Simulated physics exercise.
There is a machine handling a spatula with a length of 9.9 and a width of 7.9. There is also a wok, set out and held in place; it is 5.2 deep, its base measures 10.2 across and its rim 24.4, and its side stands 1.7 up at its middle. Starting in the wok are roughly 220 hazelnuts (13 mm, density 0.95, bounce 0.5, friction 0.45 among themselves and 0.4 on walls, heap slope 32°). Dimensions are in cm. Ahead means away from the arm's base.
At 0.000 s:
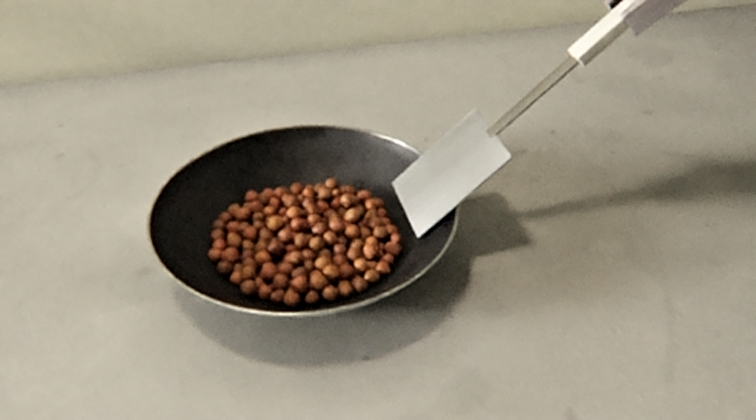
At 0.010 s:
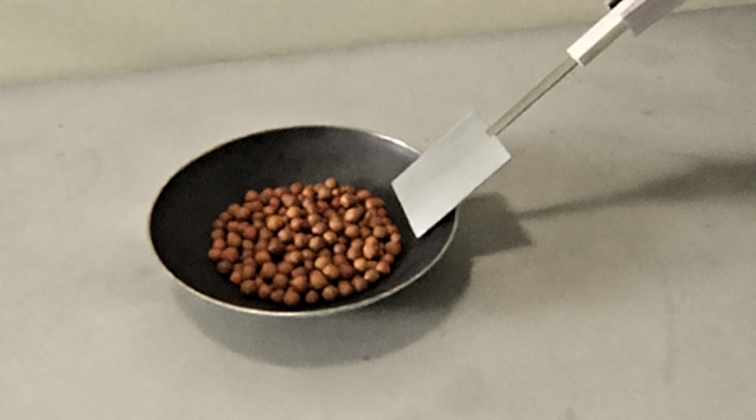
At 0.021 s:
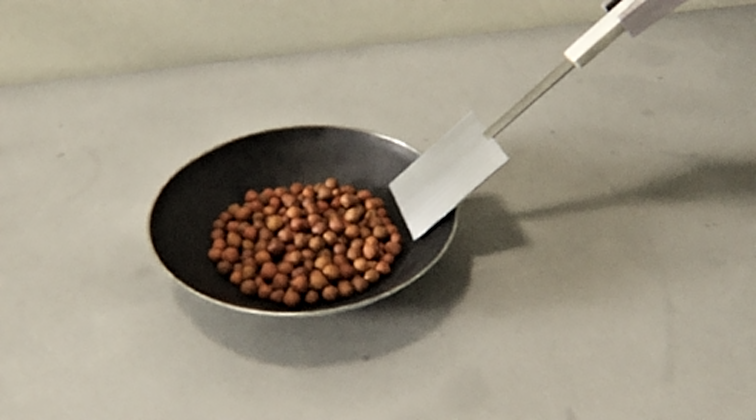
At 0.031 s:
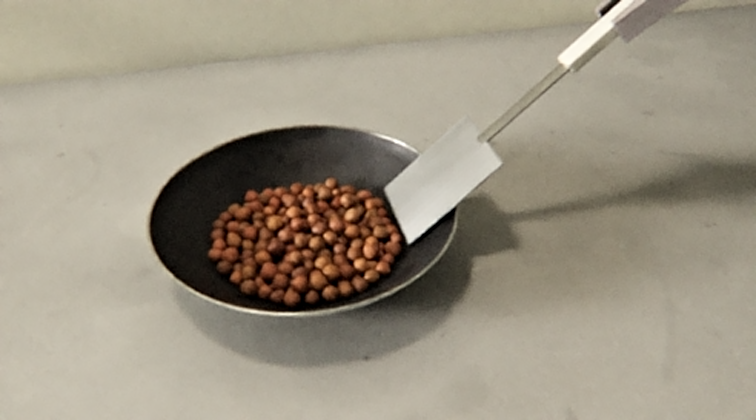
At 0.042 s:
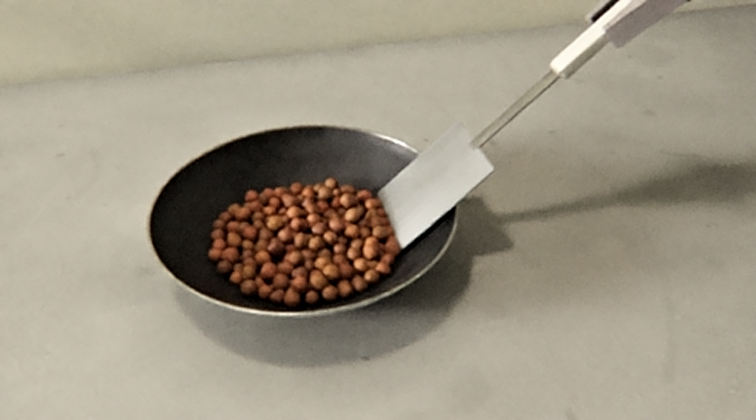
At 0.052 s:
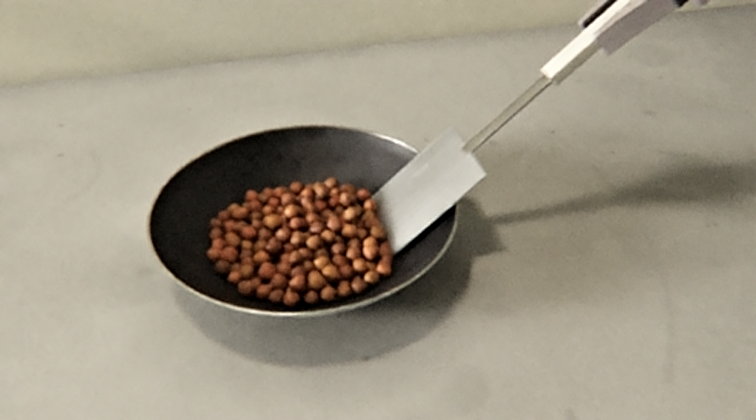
A spatula held by a machine slides left into a wok, nudging the brown hazelnuts slightly.
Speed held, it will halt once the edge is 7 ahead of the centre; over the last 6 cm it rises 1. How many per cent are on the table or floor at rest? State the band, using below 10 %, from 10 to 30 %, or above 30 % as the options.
It falls from 10 to 30 %.
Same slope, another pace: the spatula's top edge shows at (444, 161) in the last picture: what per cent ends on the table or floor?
My guess is around 50 percent.
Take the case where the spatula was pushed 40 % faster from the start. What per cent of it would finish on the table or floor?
In that case, close to 35 per cent.
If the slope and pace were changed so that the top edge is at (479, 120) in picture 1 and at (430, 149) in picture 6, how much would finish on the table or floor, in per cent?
Off the vessel, on the table or floor: Some 50 percent.
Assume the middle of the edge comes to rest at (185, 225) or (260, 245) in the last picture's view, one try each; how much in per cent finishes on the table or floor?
Estimates, in order: 45 % and 5 %.
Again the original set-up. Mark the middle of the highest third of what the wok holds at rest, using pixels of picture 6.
The centre sits close to (198, 233).
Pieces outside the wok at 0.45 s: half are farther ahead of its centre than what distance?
About 16 cm.
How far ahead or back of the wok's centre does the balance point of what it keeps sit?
It sits near 4.5 centimetres ahead of centre.
After 0.13 s, sloping 42°, highest piece 6 above the table; 219 in the wok.
After 0.21 s, sloping 42°, highest piece 6 above the table; 218 in the wok, 1 on the blade or in flight.
After 0.45 s, sloping 42°, highest piece 7 above the table; 173 in the wok, 42 on the table or floor, 4 on the blade or in flight.
After 1.50 s, sloping 42°, highest piece 6 above the table; 173 in the wok, 46 on the table or floor.
At rest, 173 in the wok, 46 on the table or floor. That is 21 % on the table or floor.
